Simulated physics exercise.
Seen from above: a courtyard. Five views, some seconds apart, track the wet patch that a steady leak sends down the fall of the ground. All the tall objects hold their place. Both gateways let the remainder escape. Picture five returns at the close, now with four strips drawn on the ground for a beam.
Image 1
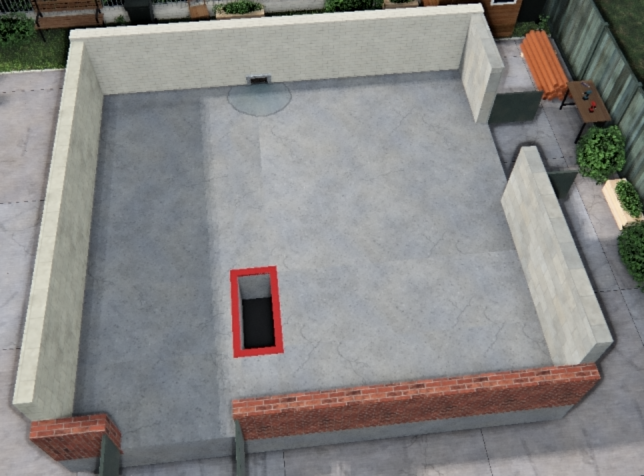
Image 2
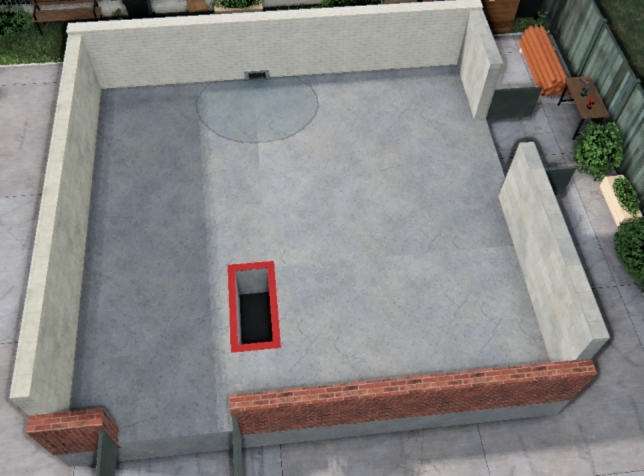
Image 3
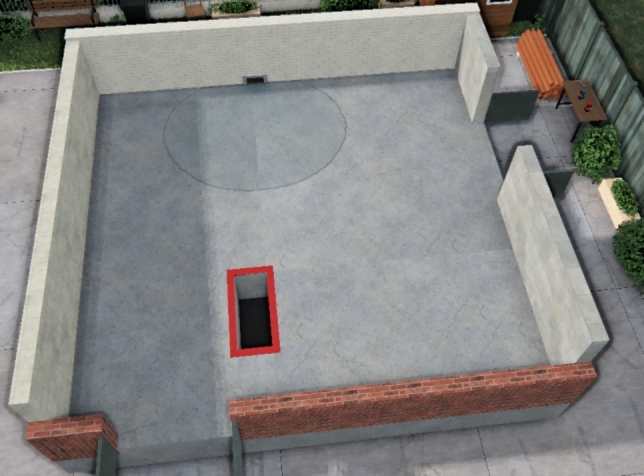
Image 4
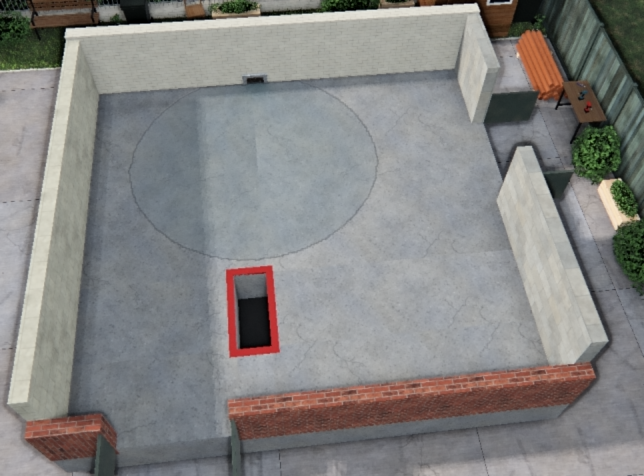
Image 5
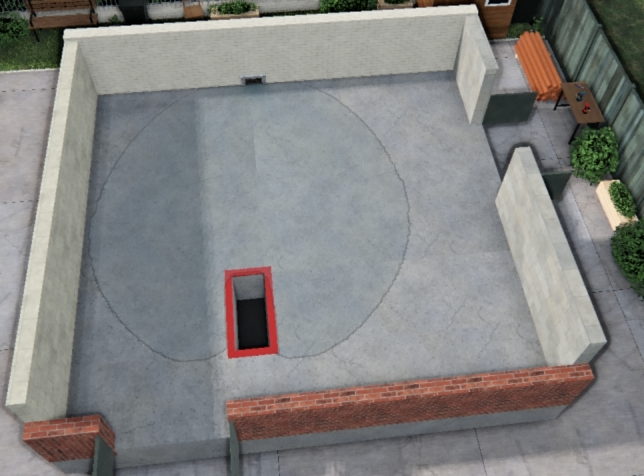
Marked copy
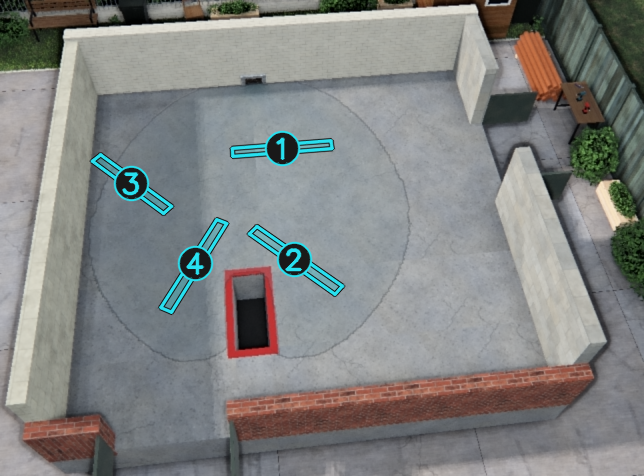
The clip opens on a walled grey yard seen from above, with a small patch of water at an outlet in the far wall. The thin, rounded sheet spreads steadily outward across the floor, nears the left wall, then reaches the red-edged gully and surrounds most of it.
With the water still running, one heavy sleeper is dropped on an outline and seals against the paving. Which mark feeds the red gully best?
Use position 3.
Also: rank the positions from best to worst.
Best to worst: 3, 4, 2, 1.
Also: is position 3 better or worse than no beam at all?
It is better.
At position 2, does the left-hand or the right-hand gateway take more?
The left gate.
In cyan, 1 from (232, 152) to (331, 144); 2 from (253, 230) to (338, 290); 3 from (96, 157) to (167, 209); 4 from (166, 309) to (221, 221).
Choosing 1, about 12 % of the stream goes into the red gully, about 81 % out by the gates.
Choosing 2, about 17 % of the stream goes into the red gully, about 77 % out by the gates.
Choosing 3, about 38 % of the stream goes into the red gully, about 54 % out by the gates.
Choosing 4, about 23 % of the stream goes into the red gully, about 68 % out by the gates.
